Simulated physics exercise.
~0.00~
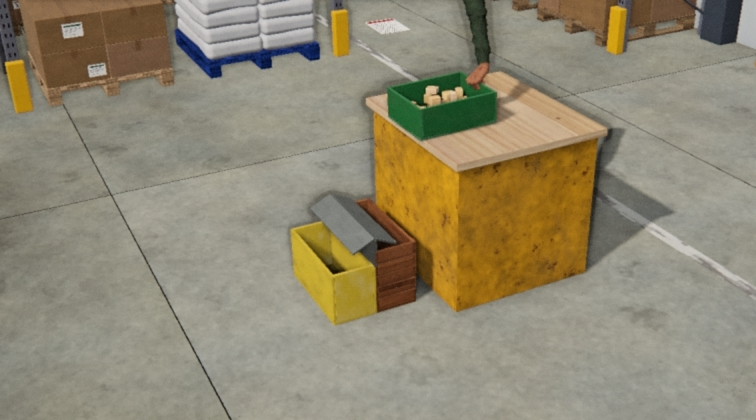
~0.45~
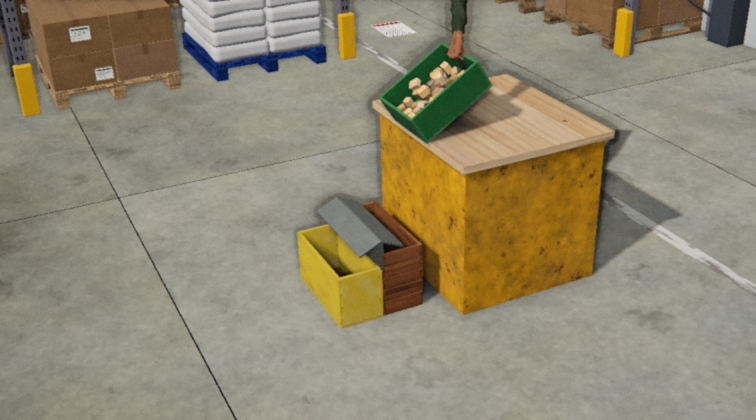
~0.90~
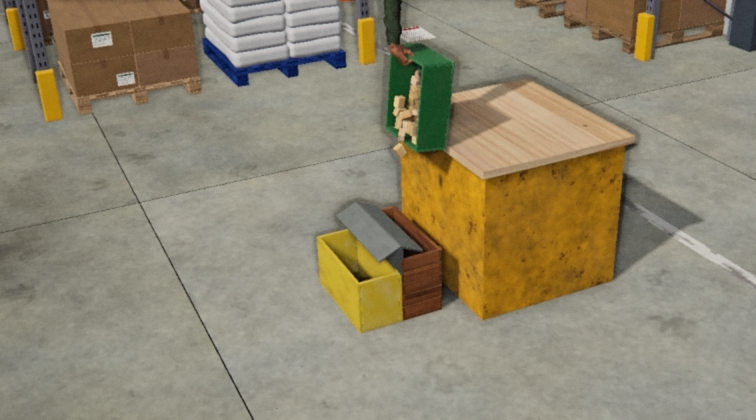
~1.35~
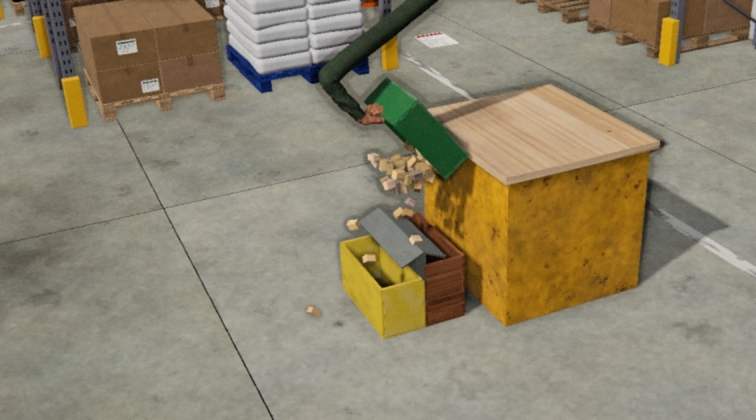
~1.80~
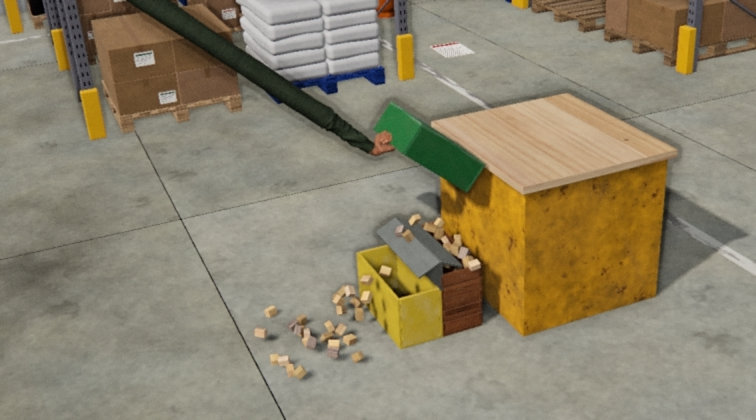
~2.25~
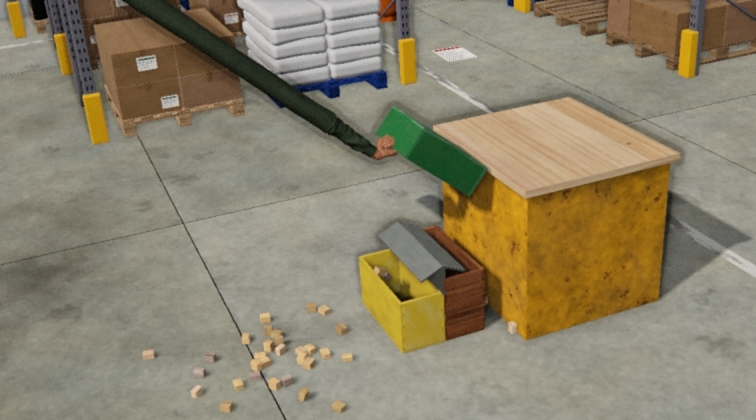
In a warehouse with stacked pallets behind, a green crate of small wooden blocks sits on a pale-topped yellow bench, above a yellow box and a reddish-brown wooden one with a grey roof-shaped piece over their shared wall. A hand tips the crate up and over the bench's left edge as the view shifts slightly. The blocks begin to slide, then pour out in a clump, striking the grey roof and the boxes. Many bounce off to the left and scatter across the concrete. The crate hangs upturned, most visible blocks lying beyond the yellow box, with one beside the bench's base.
